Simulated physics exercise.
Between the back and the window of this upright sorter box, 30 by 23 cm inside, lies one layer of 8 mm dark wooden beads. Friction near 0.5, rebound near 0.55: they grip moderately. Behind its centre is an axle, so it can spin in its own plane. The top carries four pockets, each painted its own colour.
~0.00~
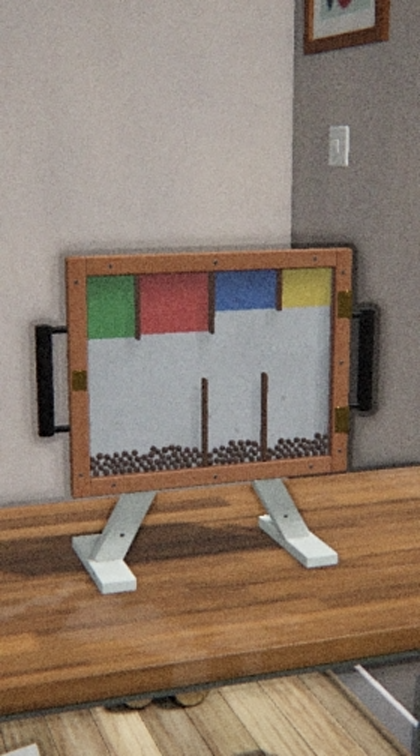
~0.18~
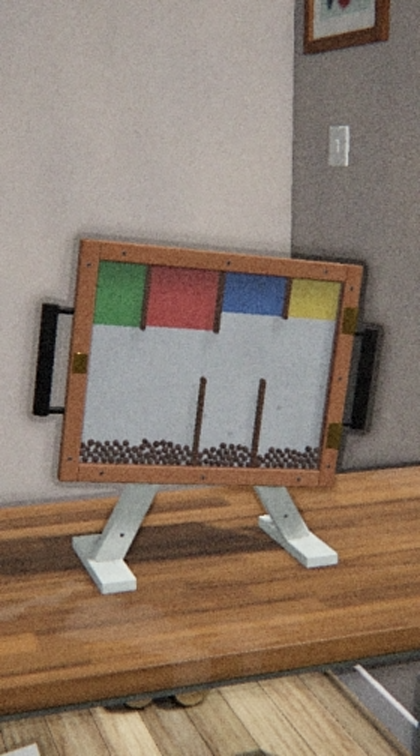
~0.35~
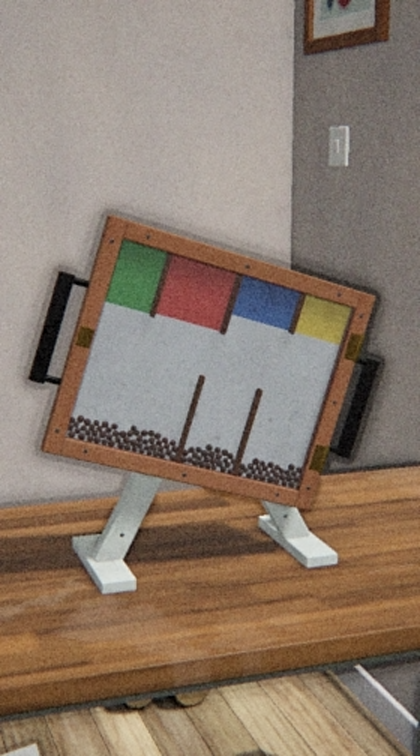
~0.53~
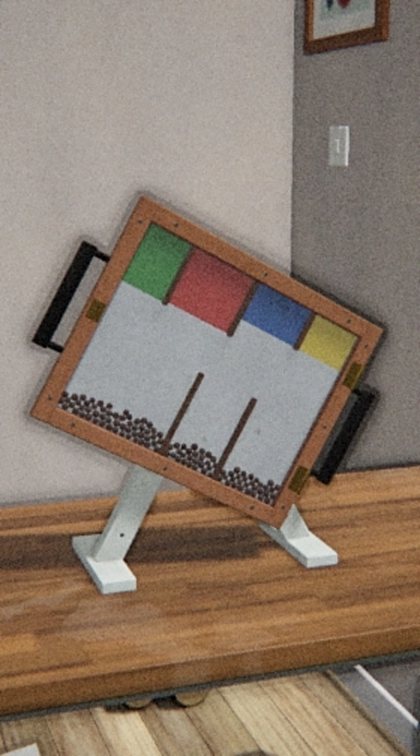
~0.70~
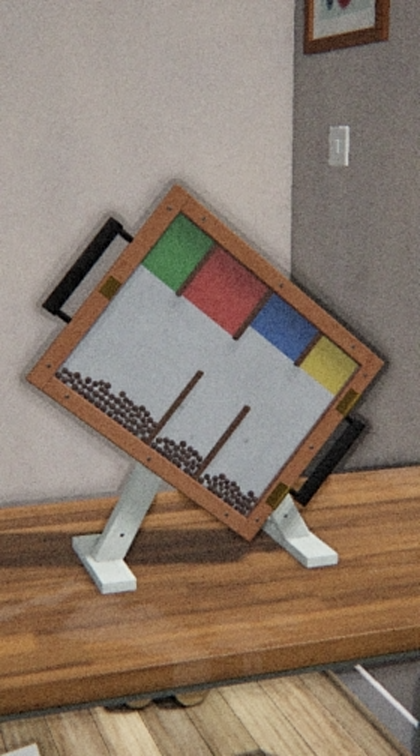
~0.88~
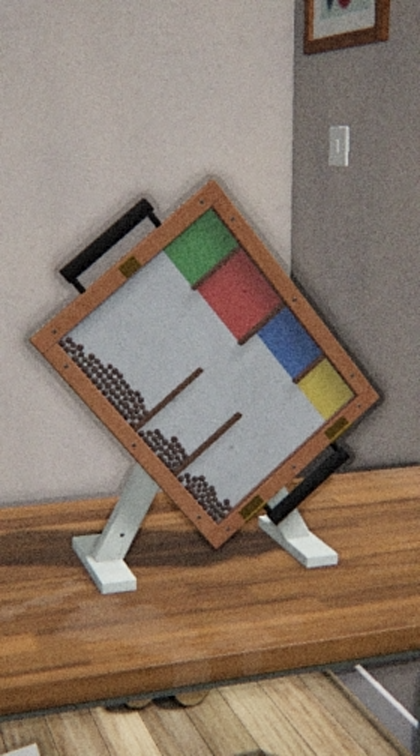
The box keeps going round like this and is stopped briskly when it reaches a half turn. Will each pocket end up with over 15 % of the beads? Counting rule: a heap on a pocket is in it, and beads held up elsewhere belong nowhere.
Green pocket: No; yellow pocket: Yes; red pocket: Yes; blue pocket: Yes.
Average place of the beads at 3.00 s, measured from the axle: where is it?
Offset: About 7 cm left, about 9 cm below.
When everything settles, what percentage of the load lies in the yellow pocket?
I'd say close to 50 per cent of the load.
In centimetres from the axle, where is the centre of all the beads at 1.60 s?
The middle sits about 9 centimetres left and 1 centimetres below the axle.
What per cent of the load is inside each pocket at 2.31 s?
Green pocket: 0; yellow pocket: 30; red pocket: 20; blue pocket: 25.
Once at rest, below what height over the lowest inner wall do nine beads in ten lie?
About 6 cm up.
After 1.60 s, it has turned 96°, the beads' middle is 9 cm left of and 1 cm below the axle; inside pockets, nothing yet.
After 2.31 s, it has turned 141°, the beads' middle is 1 cm left of and 11 cm below the axle; inside pockets, yellow 30 %, red 20 %, blue 25 %.
Settled by 3.4 s, green 0 %, yellow 50 %, red 25 %, blue 30 %.
